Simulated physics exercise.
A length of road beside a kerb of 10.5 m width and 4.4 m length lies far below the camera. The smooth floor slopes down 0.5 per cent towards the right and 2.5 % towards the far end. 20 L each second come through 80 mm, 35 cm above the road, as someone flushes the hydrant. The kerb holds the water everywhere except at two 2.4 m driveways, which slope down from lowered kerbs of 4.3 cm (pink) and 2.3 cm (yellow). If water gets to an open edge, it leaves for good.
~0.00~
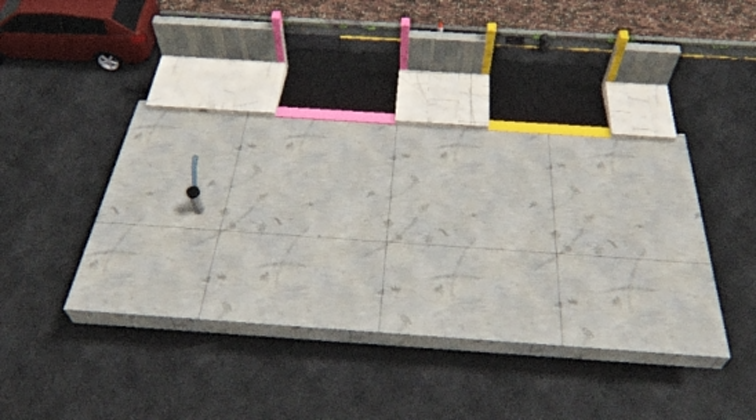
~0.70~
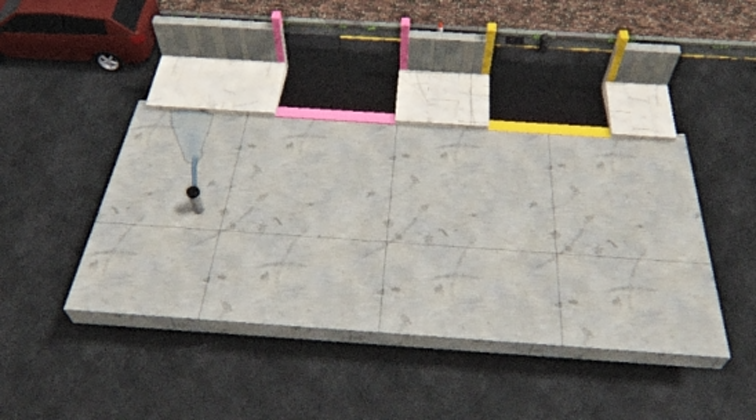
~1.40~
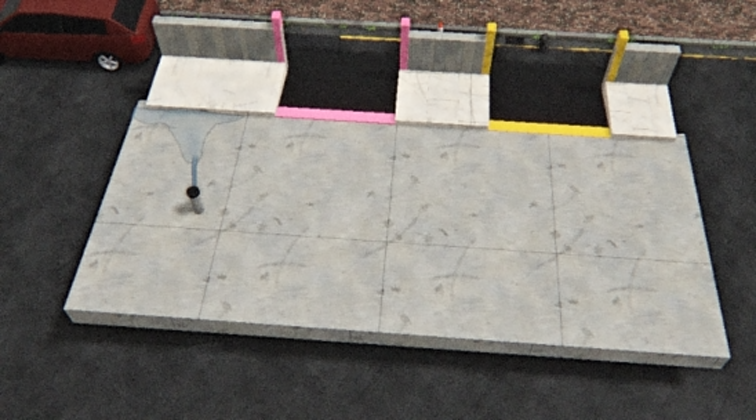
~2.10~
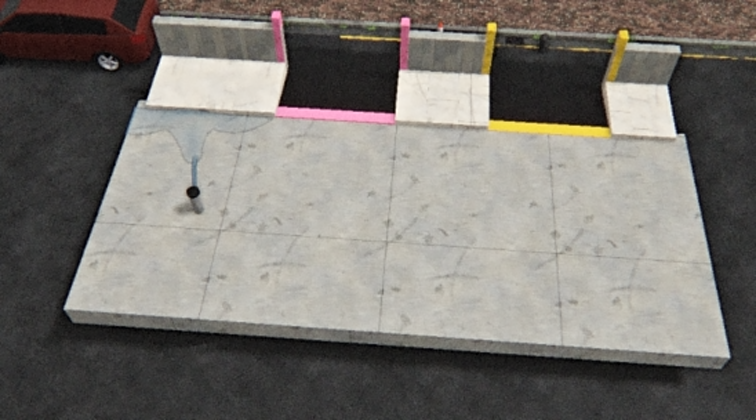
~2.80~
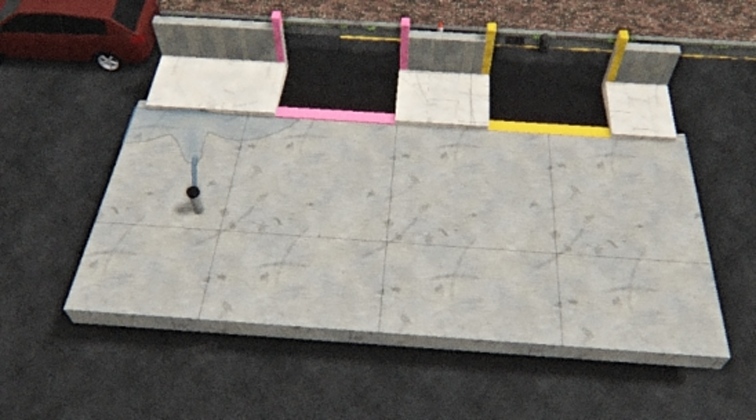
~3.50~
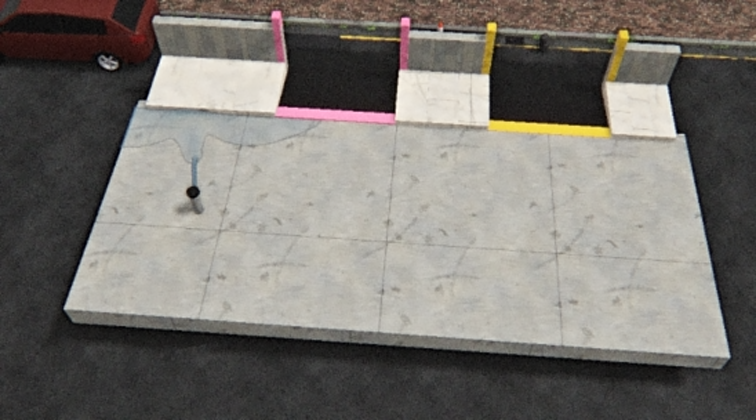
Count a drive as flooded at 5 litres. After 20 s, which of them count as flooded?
After that time: The pink drive is not flooded; the yellow drive is not flooded.
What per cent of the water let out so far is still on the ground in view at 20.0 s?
Roughly 42 per cent.
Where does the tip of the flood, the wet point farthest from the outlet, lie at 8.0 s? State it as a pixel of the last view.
Look near (433, 130) in the last picture.
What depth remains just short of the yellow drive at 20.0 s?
The depth there is around 2.5 cm.
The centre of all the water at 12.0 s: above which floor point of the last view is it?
The water is centred close to (291, 131).
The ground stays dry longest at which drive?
Last: The yellow drive.
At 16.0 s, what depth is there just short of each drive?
Depths in centimetres: Pink 3.0, yellow 2.0.
After 5.0 s water covers 5 % of the floor and is deepest (12 cm) near (192, 114); pink drive 1.3 cm at the lowered kerb, 0 L in, yellow drive not reached.
After 8.0 s water covers 10 % of the floor and is deepest (12 cm) near (192, 114); pink drive 2.4 cm at the lowered kerb, 0 L in, yellow drive not reached.
After 12.0 s water covers 15 % of the floor and is deepest (12 cm) near (192, 114); pink drive 2.7 cm at the lowered kerb, 0 L in, yellow drive not reached.
After 16.0 s water covers 15 % of the floor and is deepest (12 cm) near (192, 114); pink drive 2.8 cm at the lowered kerb, 0 L in, yellow drive 1.8 cm at the lowered kerb, 0 L in.
After 20.0 s water covers 20 % of the floor and is deepest (12 cm) near (192, 114); pink drive 2.9 cm at the lowered kerb, 0 L in, yellow drive 2.3 cm at the lowered kerb, 0 L in.
